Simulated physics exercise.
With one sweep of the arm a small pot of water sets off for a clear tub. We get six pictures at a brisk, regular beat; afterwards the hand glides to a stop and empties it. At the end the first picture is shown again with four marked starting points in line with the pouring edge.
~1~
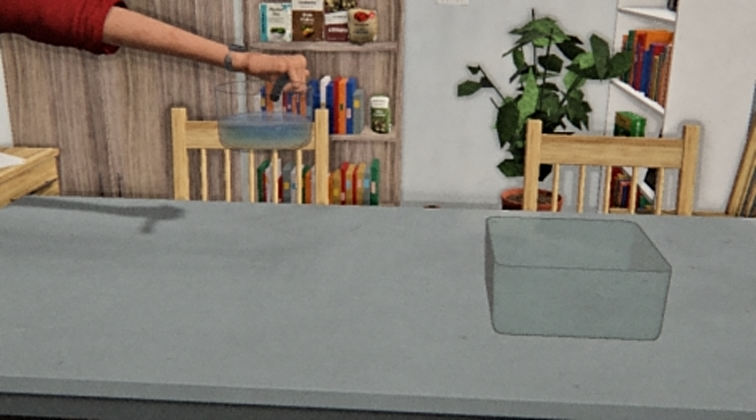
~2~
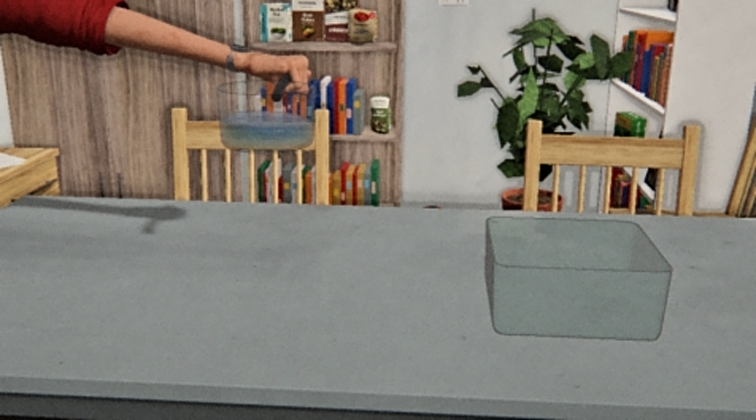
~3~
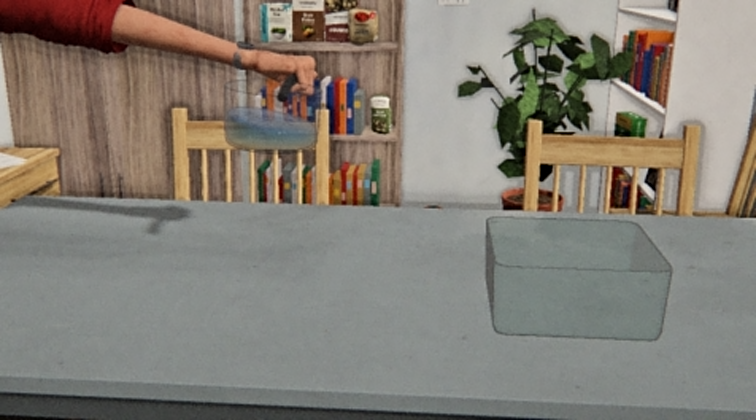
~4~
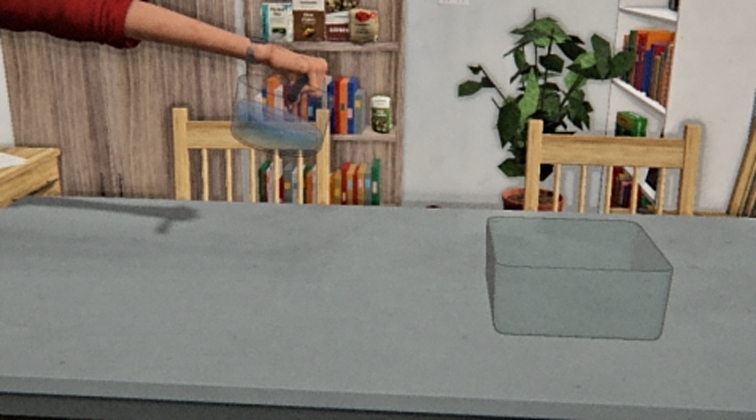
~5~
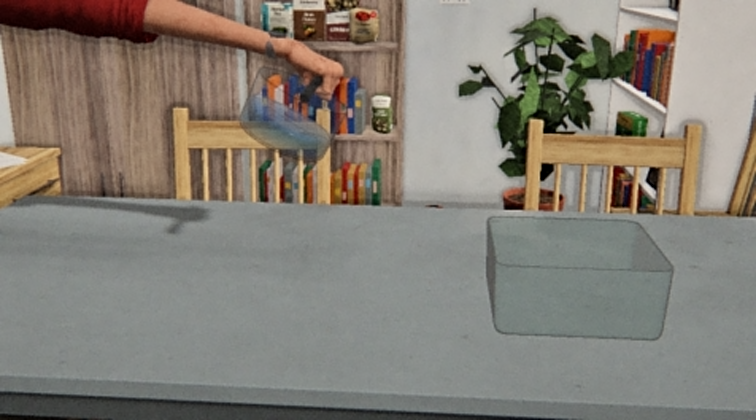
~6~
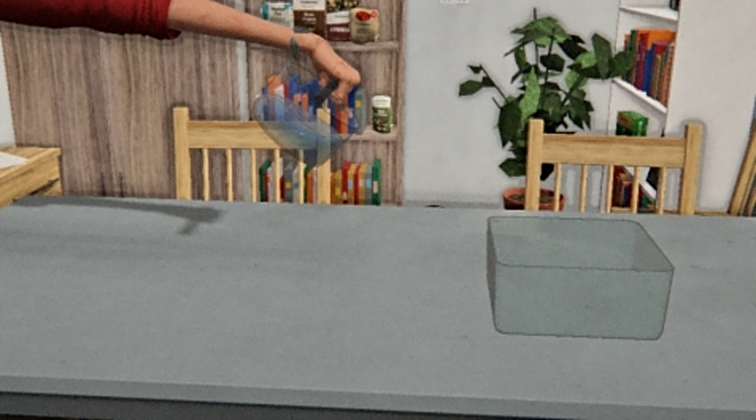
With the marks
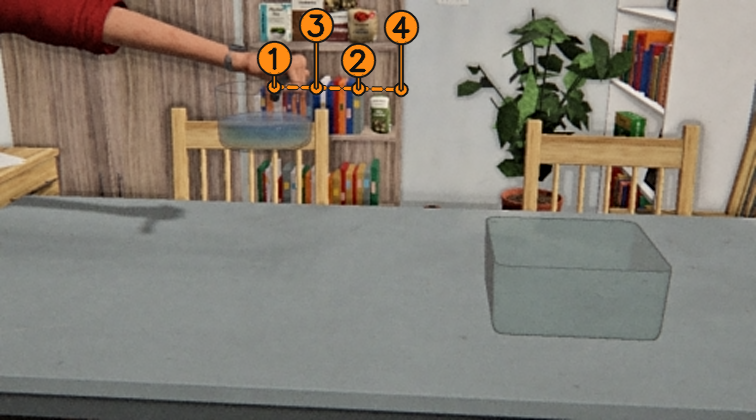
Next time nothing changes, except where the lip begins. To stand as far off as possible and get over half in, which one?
Choose 2.
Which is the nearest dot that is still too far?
3.
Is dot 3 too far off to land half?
Yes, it does.
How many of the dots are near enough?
Two of the four.
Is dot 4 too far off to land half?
No, not at all.
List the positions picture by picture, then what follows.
In the first picture, upright, lip at (310, 87); tub from (491, 331) to (659, 338); nothing has left yet.
In the second picture, upright, lip at (312, 88); nothing has left yet.
In the third picture, tipped about 4°, lip at (319, 91); nothing has left yet.
In the fourth picture, tipped about 13°, lip at (332, 99); nothing has left yet.
In the fifth picture, tipped about 26°, lip at (346, 111); nothing has left yet.
In the sixth picture, tipped about 42°, lip at (359, 125); nothing has left yet.
On the marked copy, 1 at (274, 86); 2 at (358, 88); 3 at (316, 87); 4 at (401, 89).
If 1 is chosen, about 0 % lands in the tub, 100 % falls short.
If 2 is chosen, about 72 % lands in the tub, 6 % falls short and 22 % goes beside or beyond.
If 3 is chosen, about 5 % lands in the tub, 92 % falls short and 3 % goes beside or beyond.
If 4 is chosen, about 73 % lands in the tub, 5 % falls short and 21 % goes beside or beyond.
